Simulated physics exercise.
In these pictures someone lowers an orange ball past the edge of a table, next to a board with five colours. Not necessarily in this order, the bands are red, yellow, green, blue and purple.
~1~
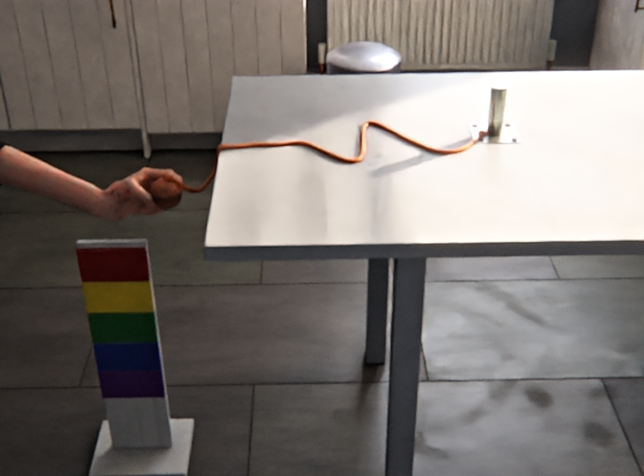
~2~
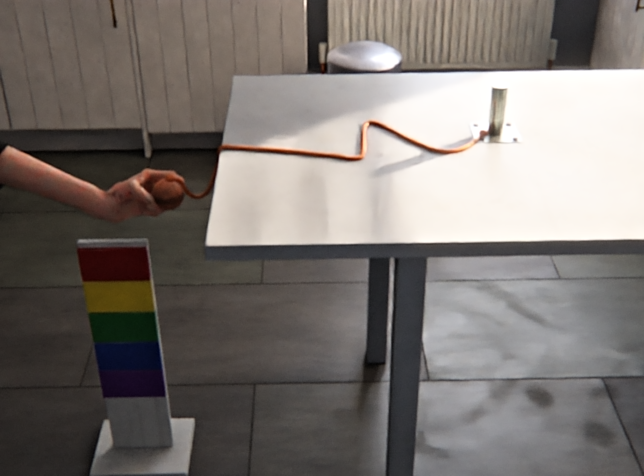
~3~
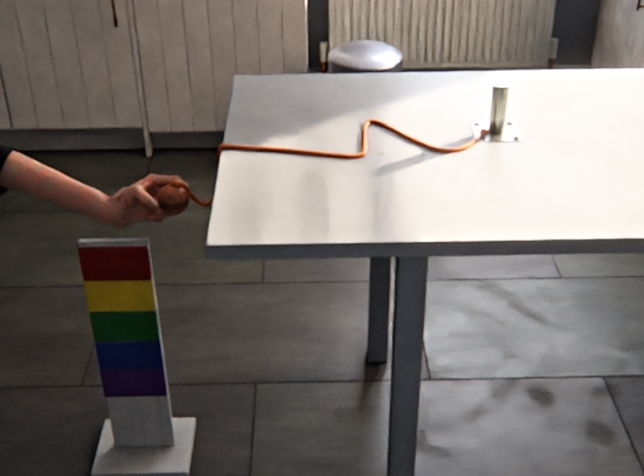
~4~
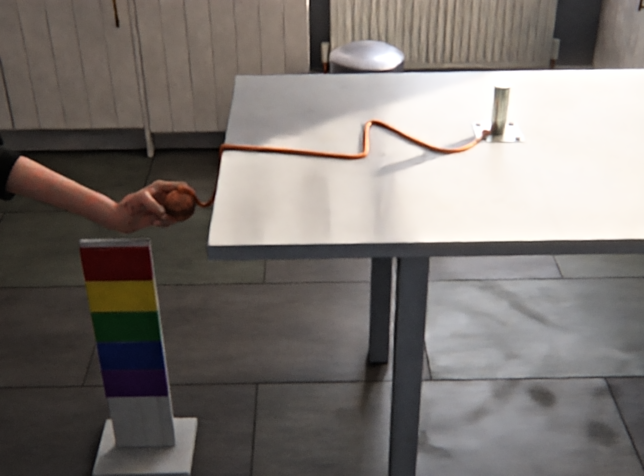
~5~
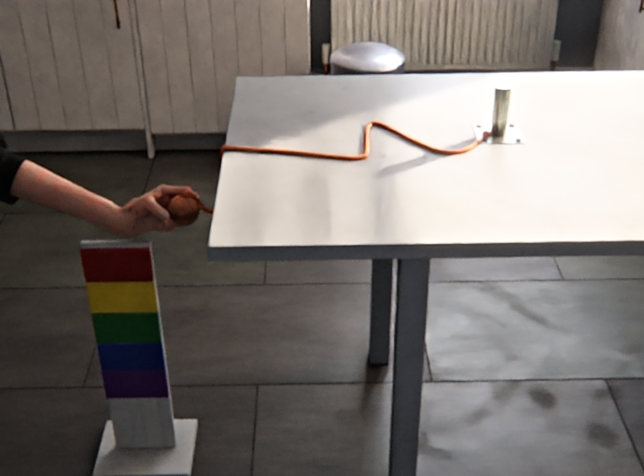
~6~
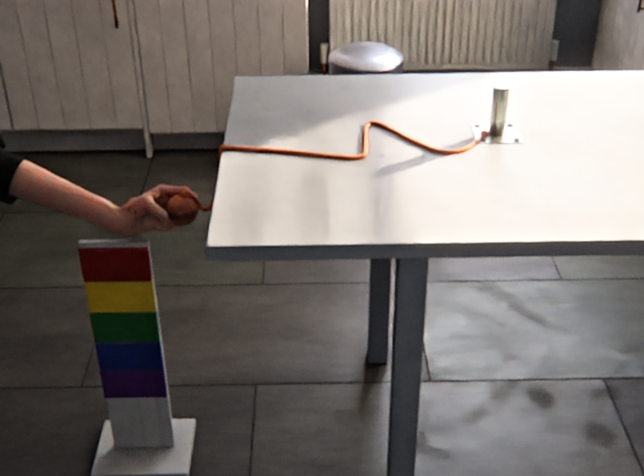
A hand reaches in from the left, holding an orange ball beside a white table in a grey-tiled room, seen from slightly above. An orange cord runs from the ball across the tabletop in bends to a small metal post, while a white stand with red, yellow, green, blue and purple bands stands below the hand. The hand moves the ball slightly right and down, the cord shifts a little, and the view stays nearly still.
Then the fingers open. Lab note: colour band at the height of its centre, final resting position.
Centre at rest: Blue band.
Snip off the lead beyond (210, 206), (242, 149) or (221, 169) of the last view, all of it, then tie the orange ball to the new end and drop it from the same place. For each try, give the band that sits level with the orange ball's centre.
First try: Green; second try: Red; third try: Yellow.
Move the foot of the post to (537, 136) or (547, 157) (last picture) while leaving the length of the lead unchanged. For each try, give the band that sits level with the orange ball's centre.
First try: Green; second try: Green.
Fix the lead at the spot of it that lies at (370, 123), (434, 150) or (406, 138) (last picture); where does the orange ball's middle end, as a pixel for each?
Going through the tries, I'd expect close to (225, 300), (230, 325) and lastly (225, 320).
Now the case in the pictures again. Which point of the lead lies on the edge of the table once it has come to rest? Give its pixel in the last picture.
Roughly (339, 157).
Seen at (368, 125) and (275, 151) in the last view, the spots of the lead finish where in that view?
They go to (316, 141) and to (226, 207).
A little later, ball near (262, 325); level with blue.
Next, ball near (216, 348); level with blue.
When it is over, ball near (239, 339); level with blue. Its middle rests at the blue band.
